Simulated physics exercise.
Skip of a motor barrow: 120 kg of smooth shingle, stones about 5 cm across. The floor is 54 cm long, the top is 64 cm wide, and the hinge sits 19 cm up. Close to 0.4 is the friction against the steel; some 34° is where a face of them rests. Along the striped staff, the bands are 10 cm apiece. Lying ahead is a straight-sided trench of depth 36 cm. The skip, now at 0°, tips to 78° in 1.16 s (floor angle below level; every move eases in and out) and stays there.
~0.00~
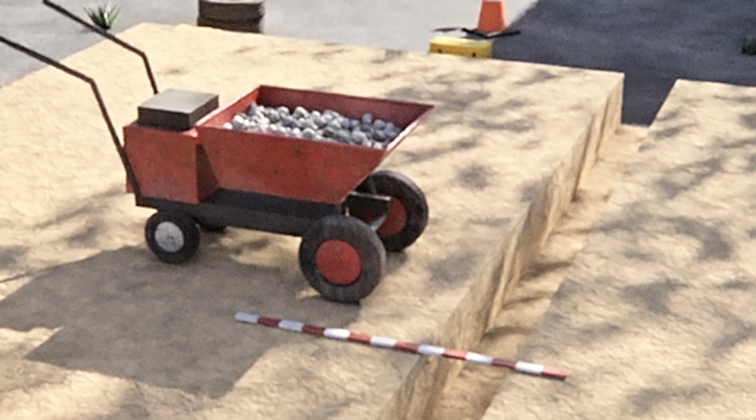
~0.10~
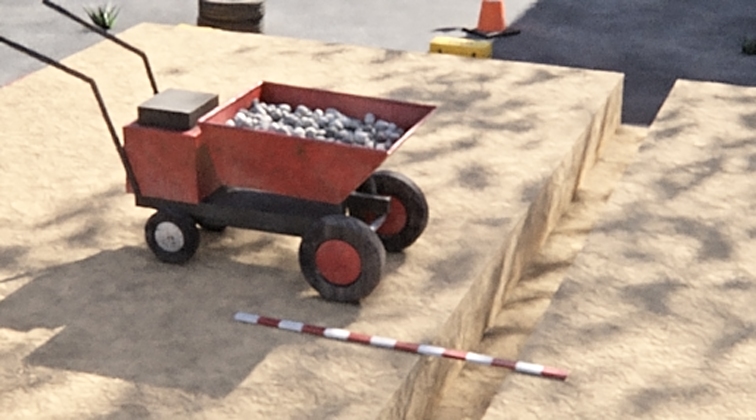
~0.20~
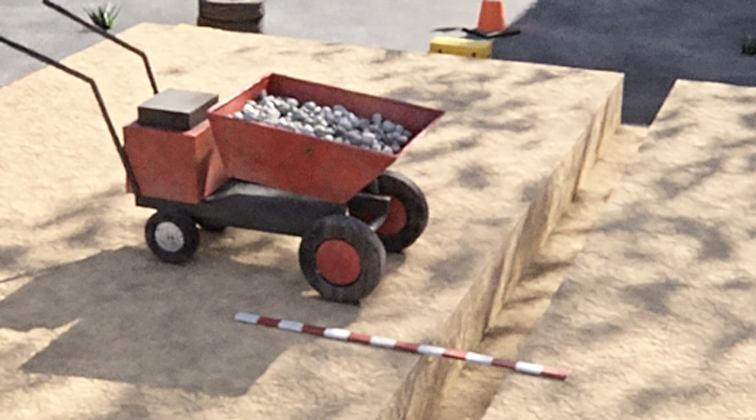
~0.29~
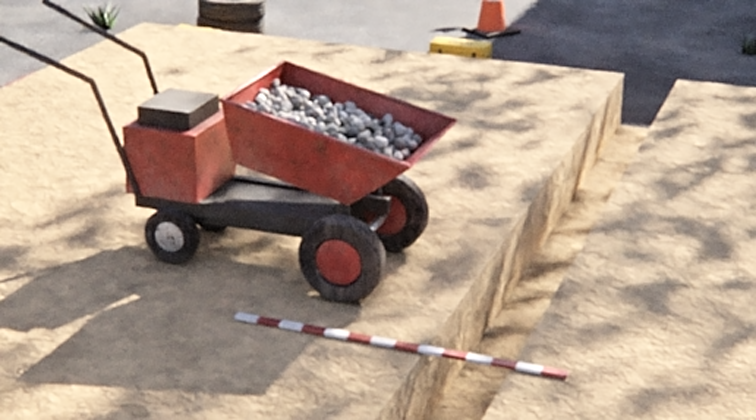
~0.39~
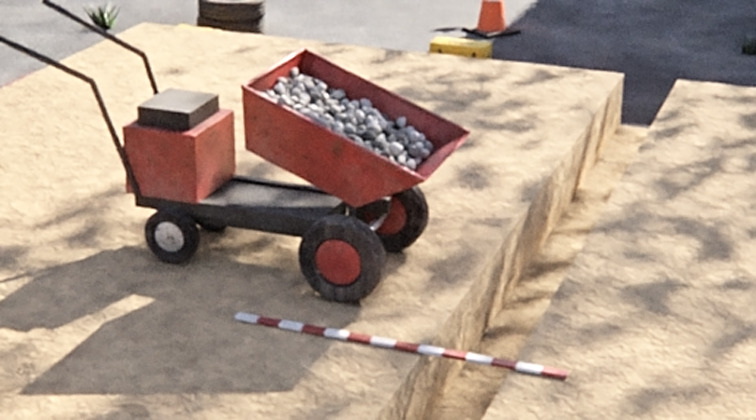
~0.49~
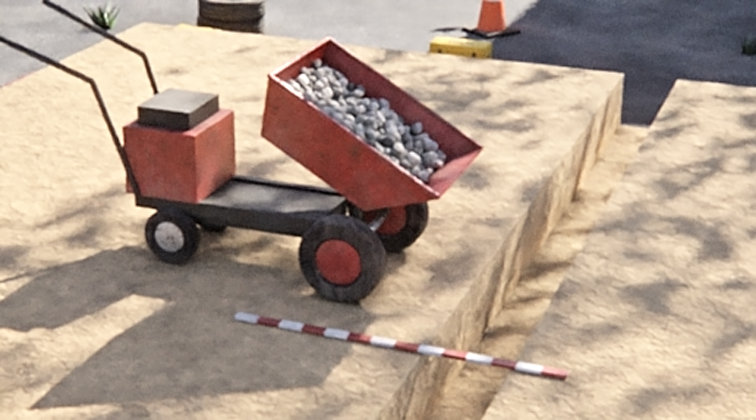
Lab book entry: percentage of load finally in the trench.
Approx. 85 percent.
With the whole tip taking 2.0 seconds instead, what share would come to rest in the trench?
It would be near 90 per cent.
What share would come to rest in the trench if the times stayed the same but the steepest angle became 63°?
In that case some 75 per cent.
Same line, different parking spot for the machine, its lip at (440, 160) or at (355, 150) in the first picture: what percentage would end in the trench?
About 20 per cent from the first spot, about 100 from the second.
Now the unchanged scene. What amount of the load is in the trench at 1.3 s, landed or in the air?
Some 55 per cent of the load by that point.
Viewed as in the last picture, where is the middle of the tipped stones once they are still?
Look at roughly (517, 354).
After 0.9 s the floor is at 66°; 99 % in the skip, 1 % in the trench; the foremost stones are at (494, 248).
After 1.3 s the floor is at 78°; 32 % in the skip, 56 % in the trench, 12 % past the trench; the foremost stones are at (623, 315).
After 1.6 s the floor is at 78°; 3 % in the skip, 82 % in the trench, 15 % past the trench; the foremost stones are at (725, 339).
After 3.6 s the floor is at 78°; 0 % in the skip, 85 % in the trench, 15 % past the trench; the foremost stones are past the picture's edge.
